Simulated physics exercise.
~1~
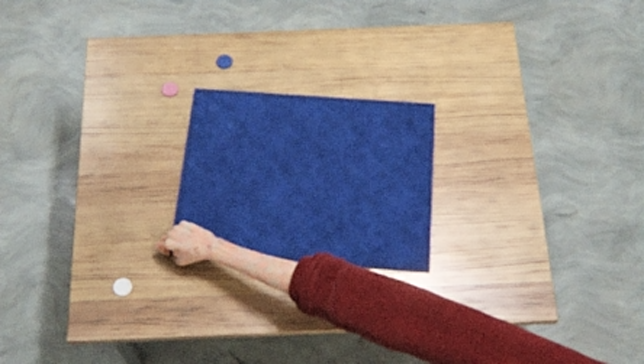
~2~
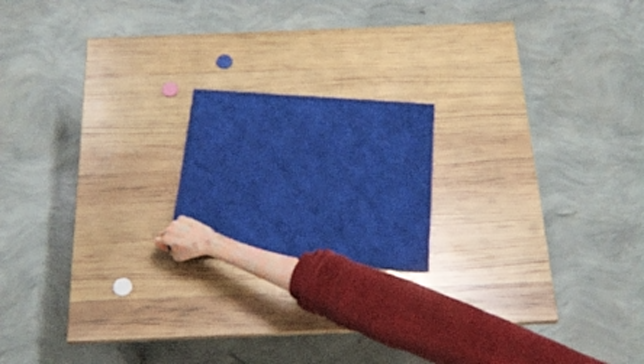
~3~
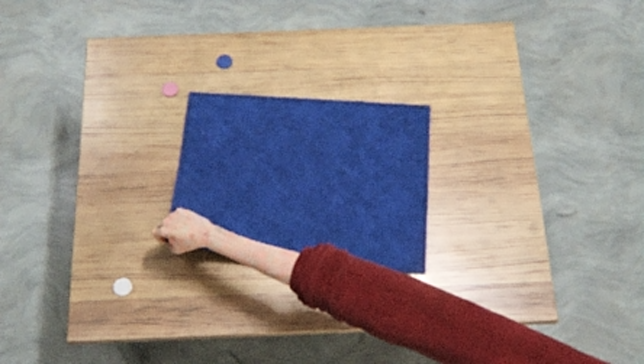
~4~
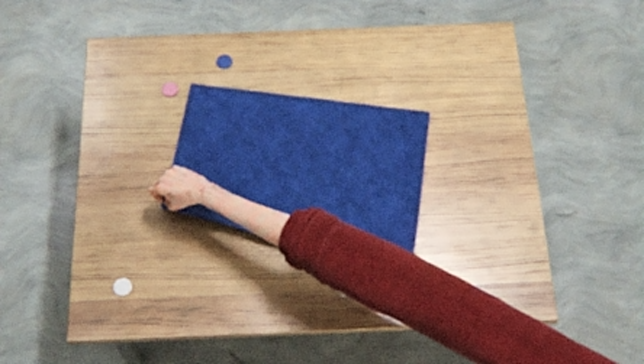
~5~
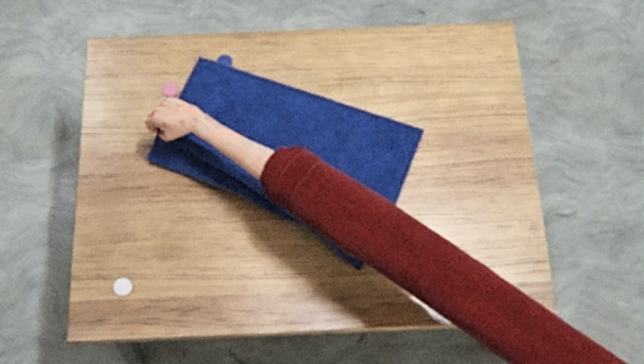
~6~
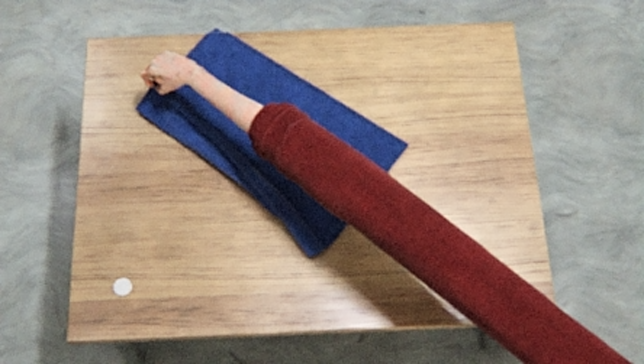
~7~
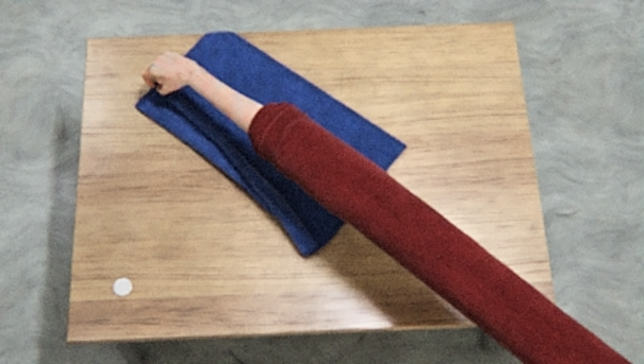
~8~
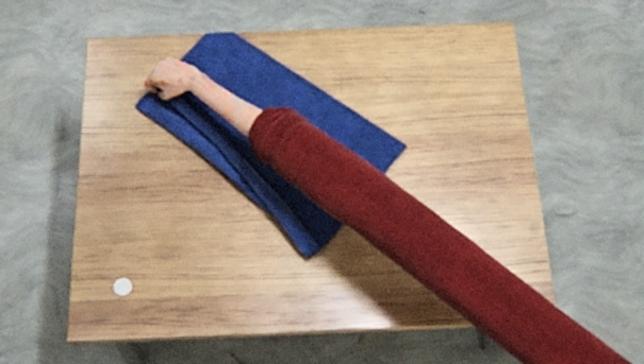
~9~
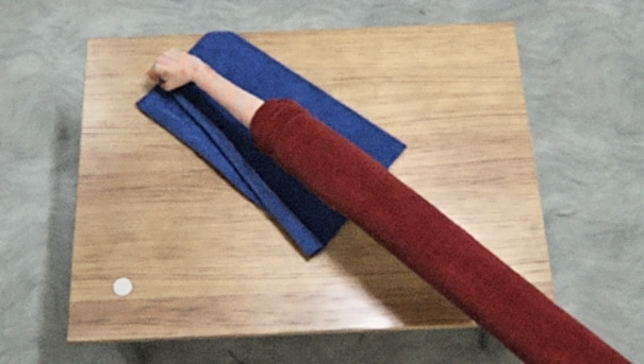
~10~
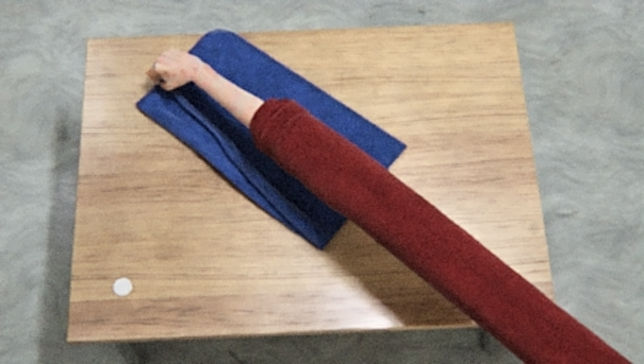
On a wooden table, a hand dragging a blue cloth up and left, covering blue and pink discs, white disc left exposed.
